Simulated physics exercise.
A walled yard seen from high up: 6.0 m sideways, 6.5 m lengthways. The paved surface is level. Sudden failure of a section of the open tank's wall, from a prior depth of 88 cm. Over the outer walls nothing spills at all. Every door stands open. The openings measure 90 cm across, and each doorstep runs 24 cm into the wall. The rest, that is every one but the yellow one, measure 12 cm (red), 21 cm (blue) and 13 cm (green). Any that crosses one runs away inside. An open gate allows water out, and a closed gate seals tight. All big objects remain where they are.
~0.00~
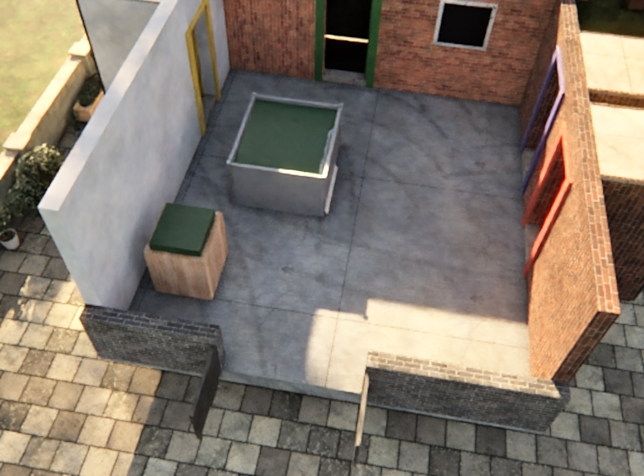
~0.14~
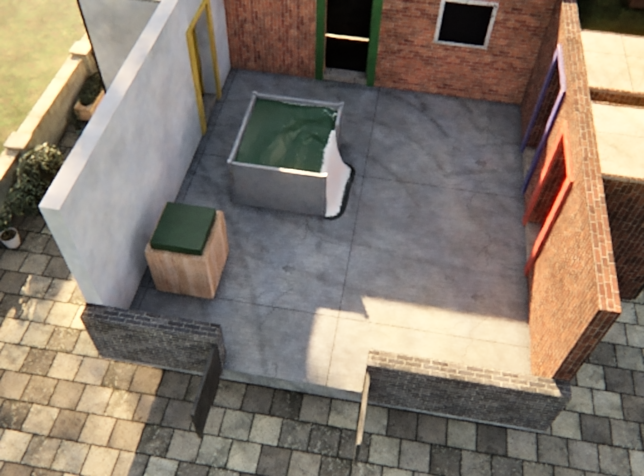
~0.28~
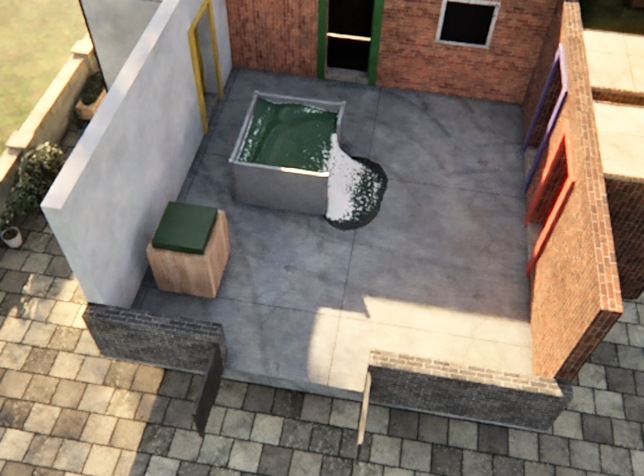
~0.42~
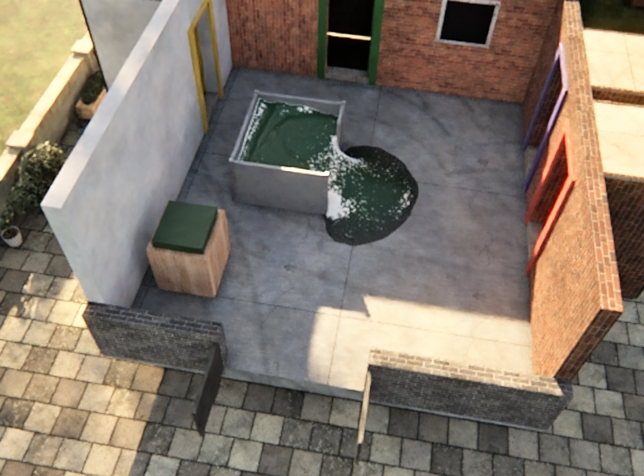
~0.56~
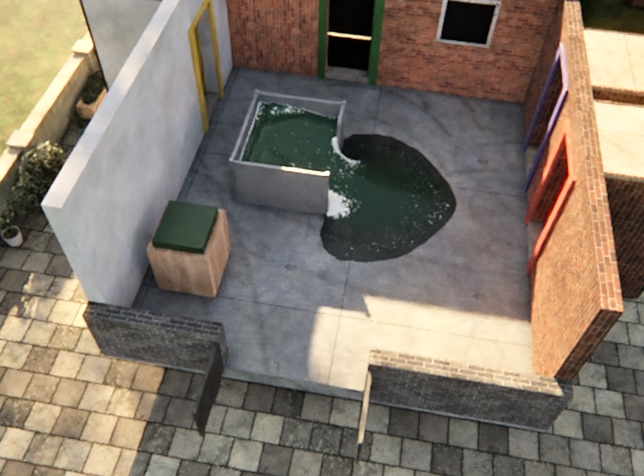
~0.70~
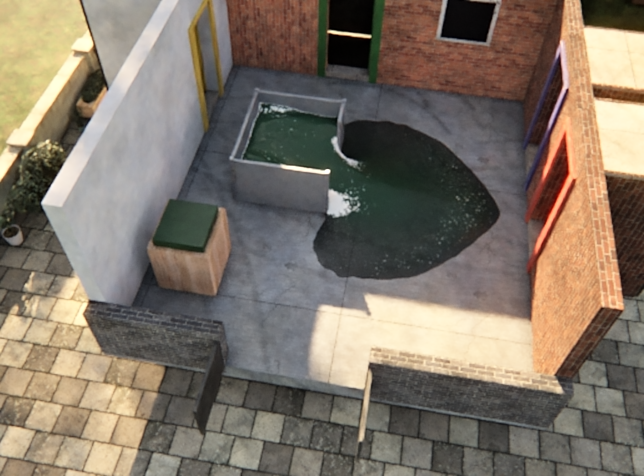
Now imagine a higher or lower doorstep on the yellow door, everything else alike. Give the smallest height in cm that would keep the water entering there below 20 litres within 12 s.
Roughly 6 cm.
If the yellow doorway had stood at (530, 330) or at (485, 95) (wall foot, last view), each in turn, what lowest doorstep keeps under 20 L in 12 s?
About 14.5 cm for the first and 17 cm for the second.
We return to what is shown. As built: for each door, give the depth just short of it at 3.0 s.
Depths in cm: Red 20, yellow 0, blue 16, green 1.
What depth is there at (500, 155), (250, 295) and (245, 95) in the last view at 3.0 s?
Going through the spots in order gives 13, 0 and 0 centimetres.
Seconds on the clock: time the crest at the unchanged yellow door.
The depth peaks at about 6.0 seconds.
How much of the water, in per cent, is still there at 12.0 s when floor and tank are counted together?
Remaining share: Around 84 %.
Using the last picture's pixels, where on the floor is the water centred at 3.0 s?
My guess is close to (420, 205).
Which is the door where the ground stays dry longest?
Last: Yellow.
After 1.4 s water covers 40 % of the floor, deepest (36 cm) near (337, 196); it has not reached the yellow door.
After 3.0 s water covers 45 % of the floor, deepest (27 cm) near (521, 107); it has not reached the yellow door.
After 12.0 s water covers 100 % of the floor, deepest (9 cm) near (178, 197); 8 cm at the yellow door, 0 litres in over its 13 cm doorstep.
At the yellow door as built, the water arrived by 5.5 s and peaked near 11 cm at 6.0 s.
With a doorstep of 5.5 cm, 30 litres would have come in within the 12 s; with 7.5 cm, 7 litres. So under 20 litres takes about 6 cm.
